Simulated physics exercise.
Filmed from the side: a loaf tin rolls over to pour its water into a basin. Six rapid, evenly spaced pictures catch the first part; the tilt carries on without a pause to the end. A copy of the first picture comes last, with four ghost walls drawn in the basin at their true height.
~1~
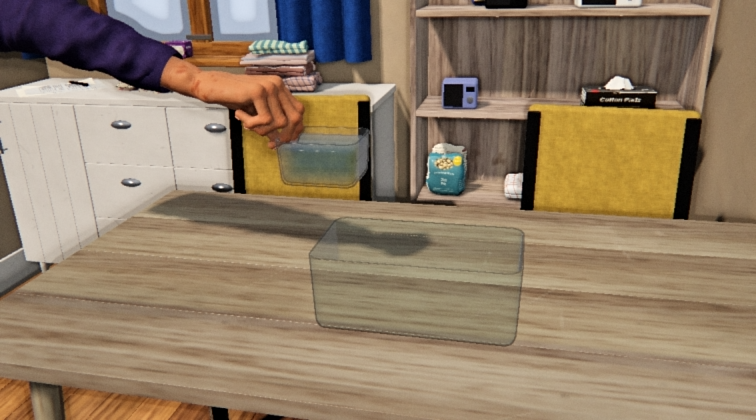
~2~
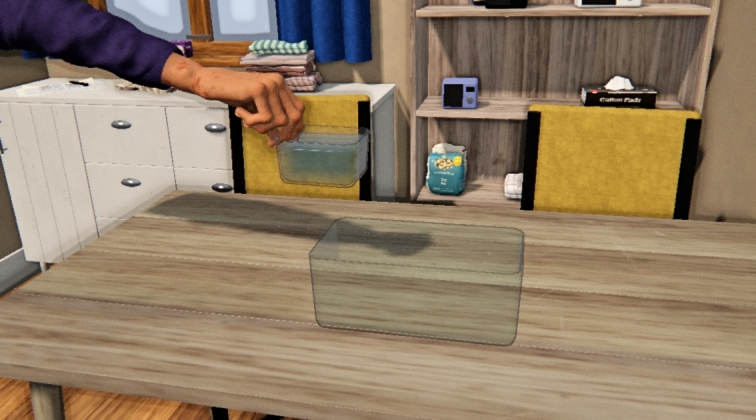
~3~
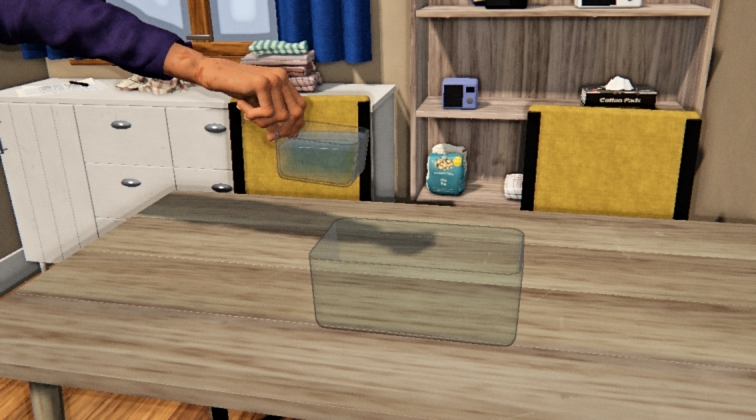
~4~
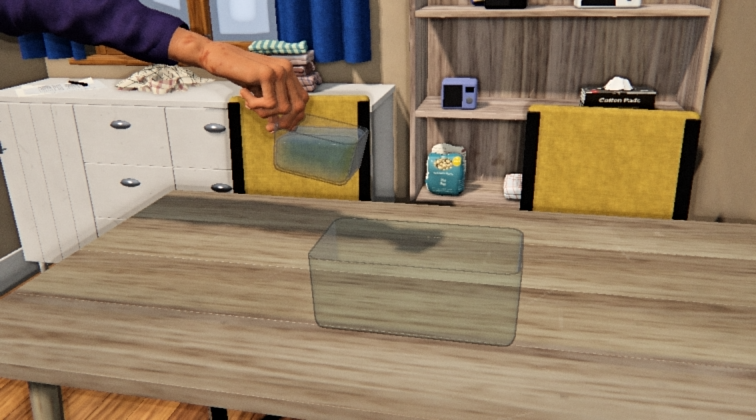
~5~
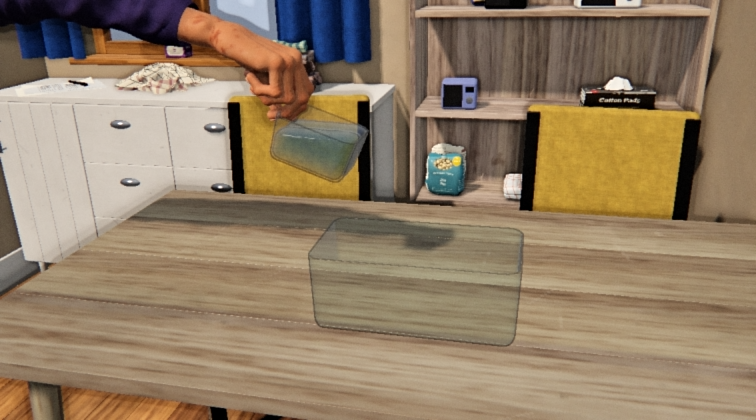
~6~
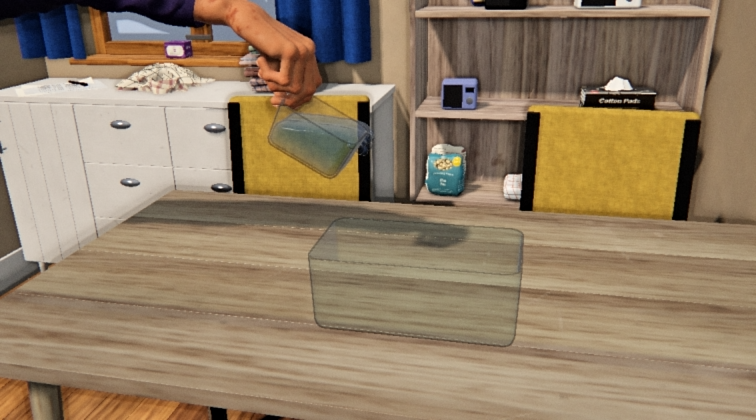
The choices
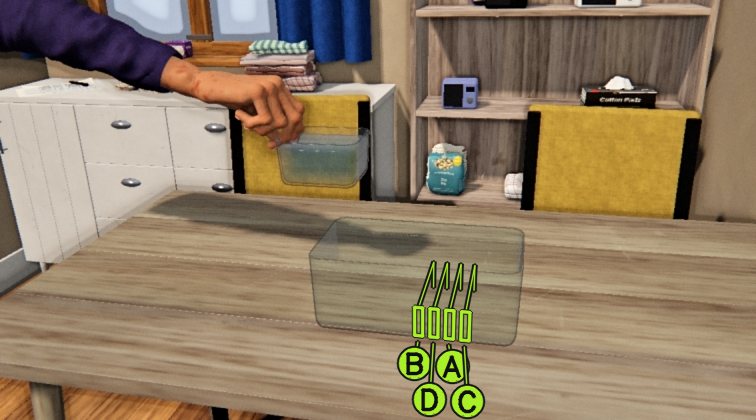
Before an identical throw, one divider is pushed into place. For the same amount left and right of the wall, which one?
I would pick slot D.
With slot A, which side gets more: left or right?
More ends on the left.
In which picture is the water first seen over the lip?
In picture 5.
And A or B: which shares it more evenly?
The answer is B.
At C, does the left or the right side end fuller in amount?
More ends on the left.
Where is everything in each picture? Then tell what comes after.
Upright, lip at (362, 136); basin from (317, 323) to (516, 343); nothing has left yet, in the first picture.
Upright, lip at (362, 136); nothing has left yet, in the second picture.
Tipped about 5°, lip at (362, 136); nothing has left yet, in the third picture.
Tipped about 11°, lip at (361, 136); nothing has left yet, in the fourth picture.
Tipped about 20°, lip at (361, 136); water is over the lip, down to (361, 136), in the fifth picture.
Tipped about 29°, lip at (361, 136); water is over the lip, down to (365, 150), in the sixth picture.
In lime, A at (448, 345); B at (417, 341); C at (464, 346); D at (433, 343).
For slot A, about 88 % ends left of the wall and 10 % right of it.
For slot B, about 28 % ends left of the wall and 70 % right of it.
For slot C, about 94 % ends left of the wall and 5 % right of it.
For slot D, about 48 % ends left of the wall and 50 % right of it.
